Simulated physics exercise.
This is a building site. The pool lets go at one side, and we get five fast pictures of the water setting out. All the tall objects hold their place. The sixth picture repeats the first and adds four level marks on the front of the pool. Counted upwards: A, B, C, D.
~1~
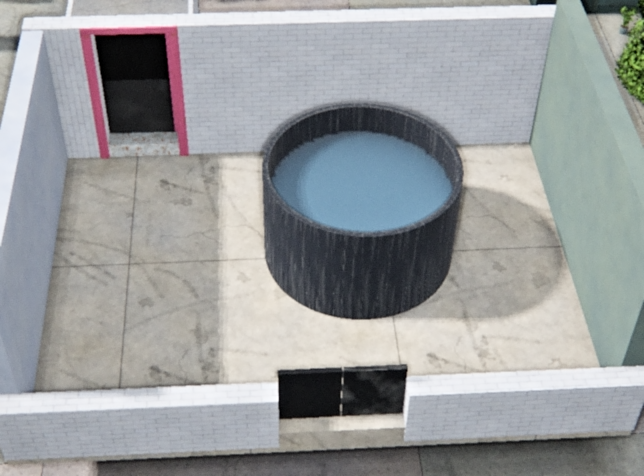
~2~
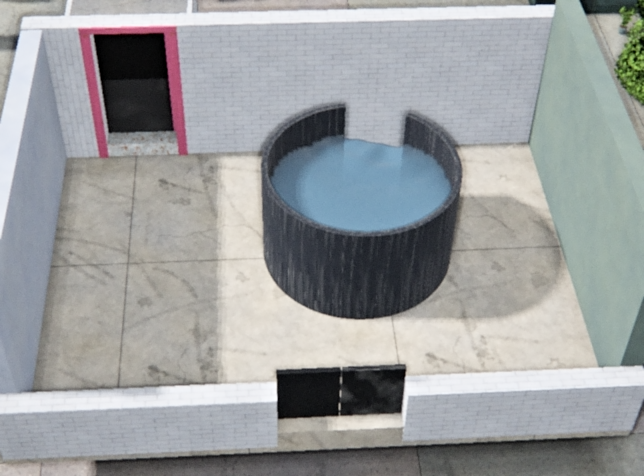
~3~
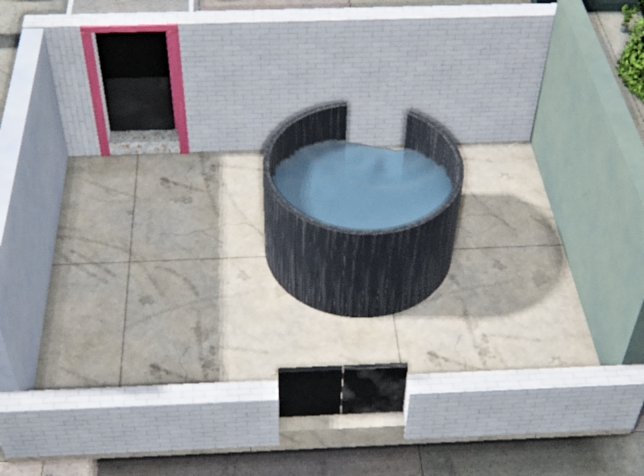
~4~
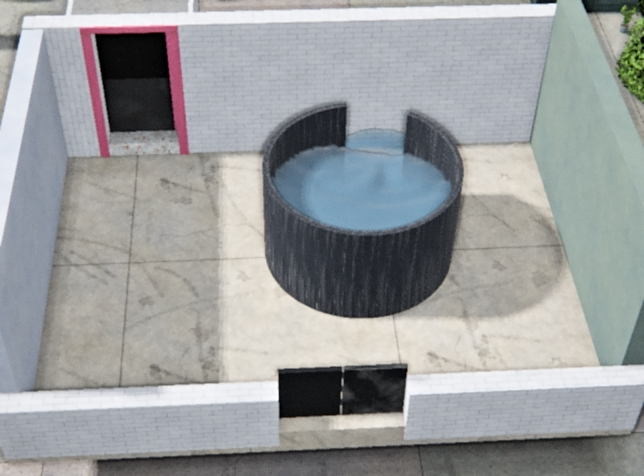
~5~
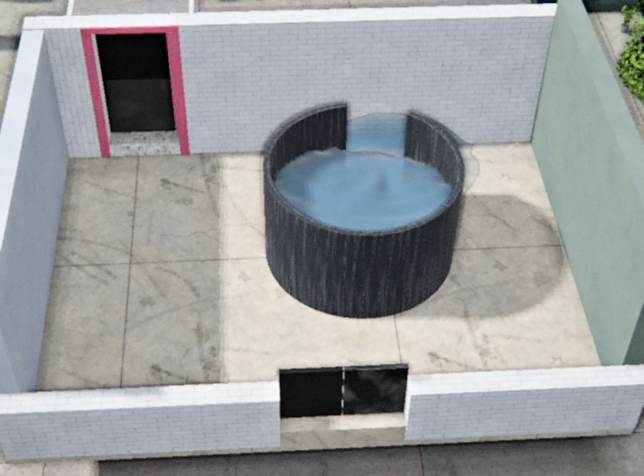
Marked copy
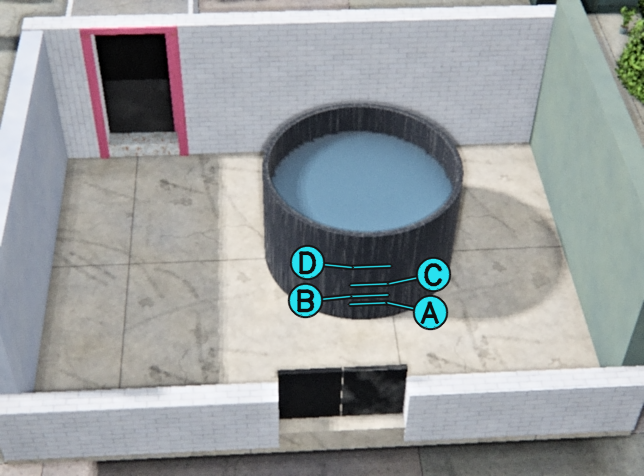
Water in a round dark pool rippled and poured out through a gap that opened in the back of its rim, spreading onto the floor behind it inside a walled yard.
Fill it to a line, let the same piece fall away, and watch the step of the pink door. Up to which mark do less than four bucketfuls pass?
Level D just does it.
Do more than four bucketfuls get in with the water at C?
No.
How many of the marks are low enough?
All four.
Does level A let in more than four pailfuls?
No.
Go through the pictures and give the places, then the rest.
Water in the pool at rest, its middle at (361, 190); foot of the pink doorway at (145, 156); shut gate at (342, 376).
Water covers 1 % of the ground, its front hidden from here.
Water covers 3 % of the ground, its front hidden from here.
Water covers 6 % of the ground, its front hidden from here.
Water covers 9 % of the ground, its front hidden from here.
On the marked copy, A at (368, 303); B at (369, 295); C at (369, 284); D at (371, 266); from the bottom up A, B, C, D.
With A, nothing gets over.
With B, nothing gets over.
With C, nothing gets over.
With D, a bucket or two gets in.
